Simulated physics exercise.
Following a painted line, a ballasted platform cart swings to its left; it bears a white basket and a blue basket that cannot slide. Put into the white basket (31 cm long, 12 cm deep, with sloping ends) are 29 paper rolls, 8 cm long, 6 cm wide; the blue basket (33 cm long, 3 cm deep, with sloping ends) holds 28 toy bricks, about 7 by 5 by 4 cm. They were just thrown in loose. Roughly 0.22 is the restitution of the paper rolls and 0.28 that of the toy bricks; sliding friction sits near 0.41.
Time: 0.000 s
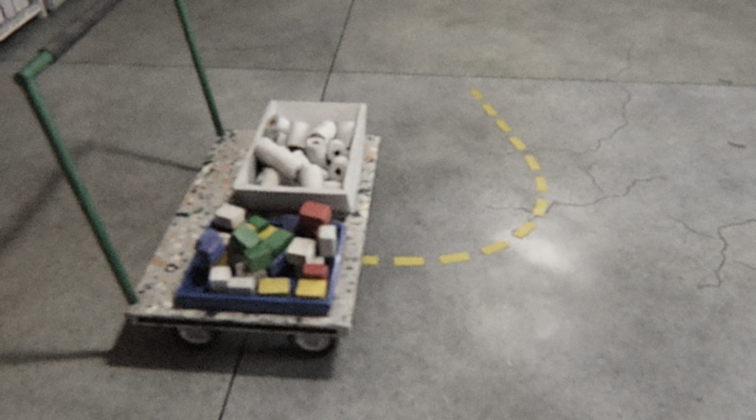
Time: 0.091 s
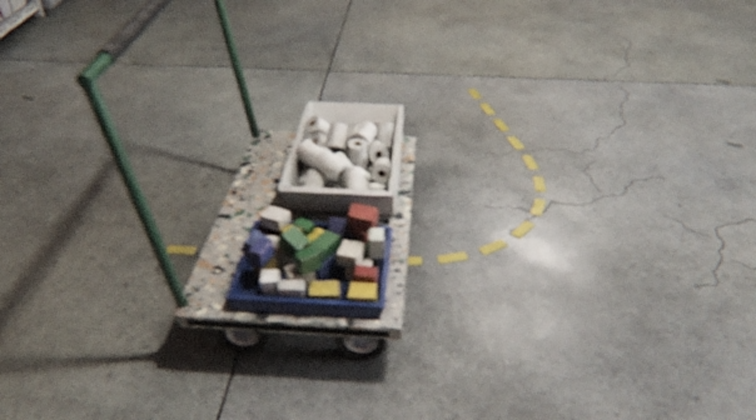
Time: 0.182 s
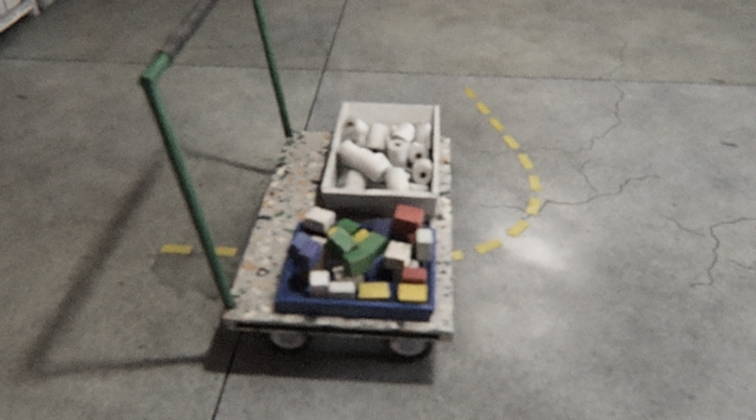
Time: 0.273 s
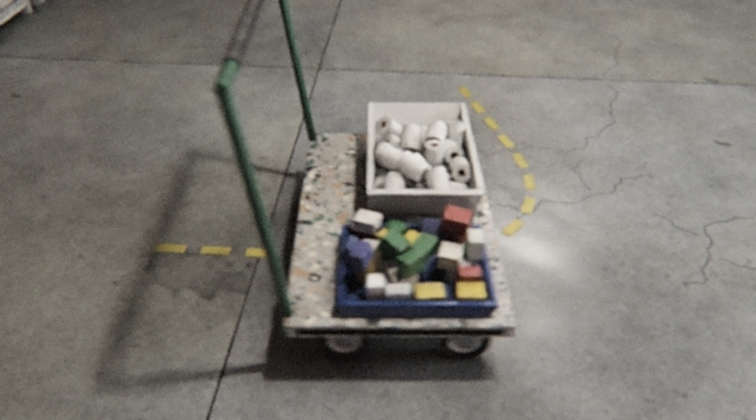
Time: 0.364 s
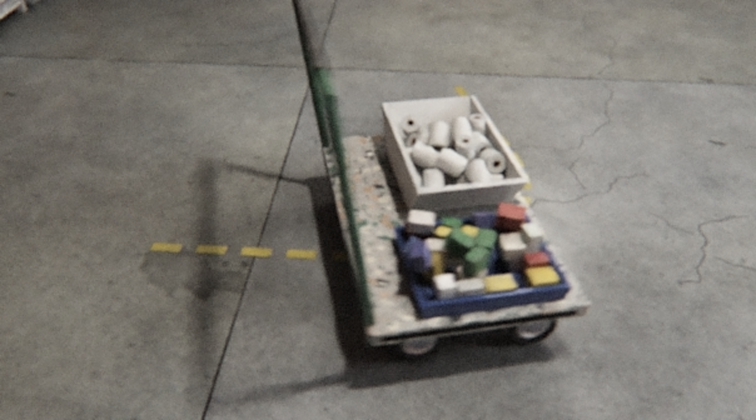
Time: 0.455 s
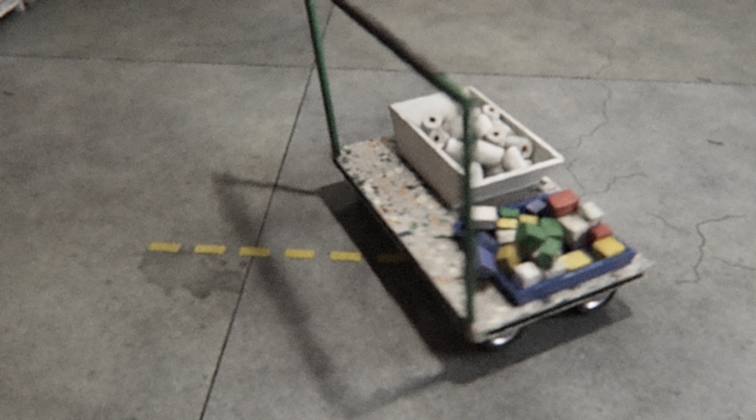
A platform cart with a green handle, carrying a white basket of paper rolls and a blue basket of toy bricks, rolls rightward across a concrete floor along a dashed yellow line, then turns gradually away from the viewer.
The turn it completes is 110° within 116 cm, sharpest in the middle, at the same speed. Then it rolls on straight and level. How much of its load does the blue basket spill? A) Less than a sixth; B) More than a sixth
The answer is B.
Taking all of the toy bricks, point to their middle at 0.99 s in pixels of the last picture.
Somewhere around pixel (580, 75).
After 0.58 s, 0 of 29 out of the white basket and 2 of 28 out of the blue basket.
After 0.75 s, 0 of 29 out of the white basket and 4 of 28 out of the blue basket.
After 0.99 s, 0 of 29 out of the white basket and 7 of 28 out of the blue basket.
Final count (at 1.45 s), 0 of 29 out of the white basket and 7 of 28 out of the blue basket. Asked share, 7 of 28, 25 per cent.
